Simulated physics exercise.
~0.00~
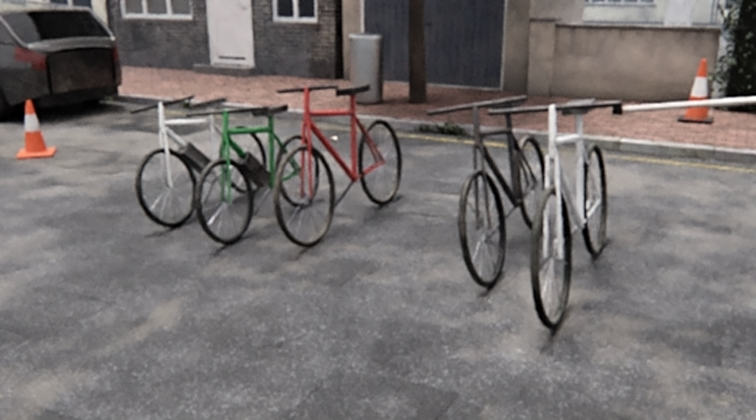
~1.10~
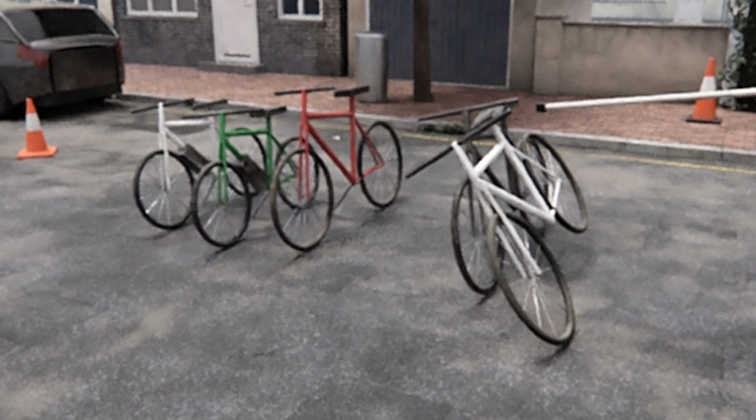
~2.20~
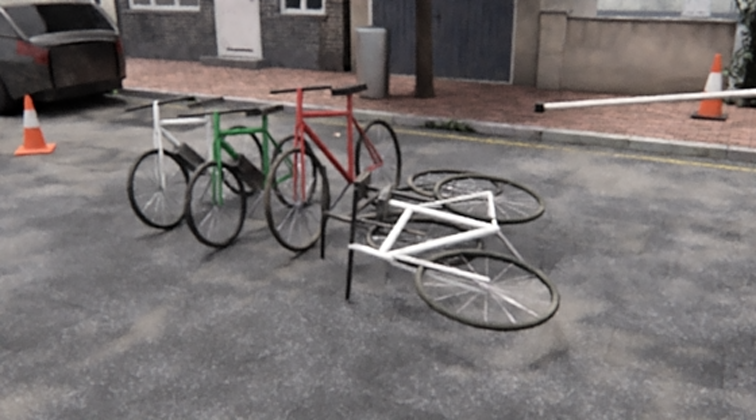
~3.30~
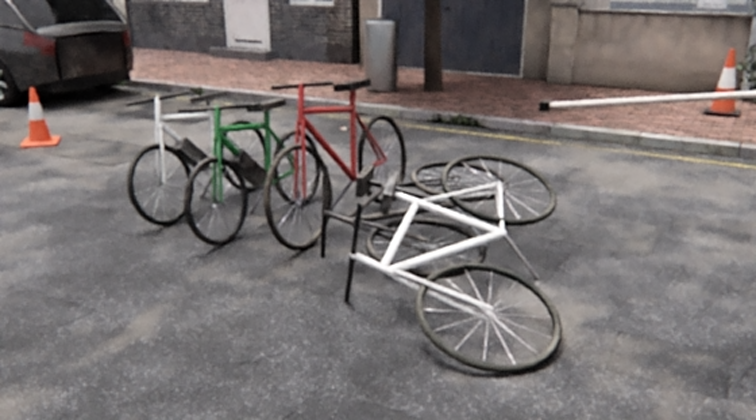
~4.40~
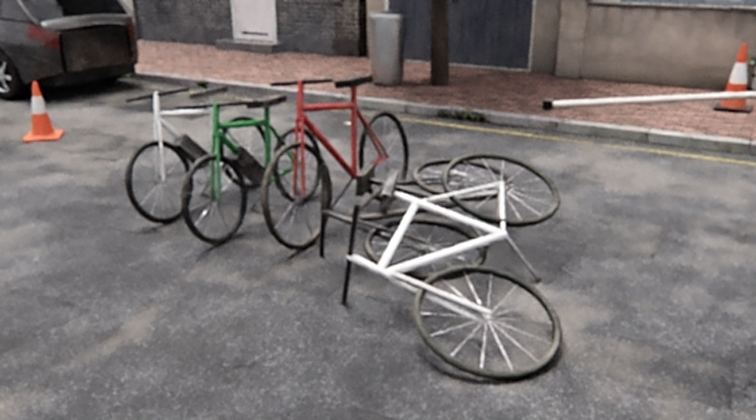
At the start, five bicycles stand in a loose row on a grey street, with white, green and red ones at the left and a dark one beside a white one at the right. A pale pole reaches in from the right edge at saddle height. The pole moves left and the nearest white bicycle tips to the left against its dark neighbour. Both topple over together, the white one landing across the dark one. The white bicycle shifts slightly and settles. At the end, those two lie in a heap while the other three remain standing.
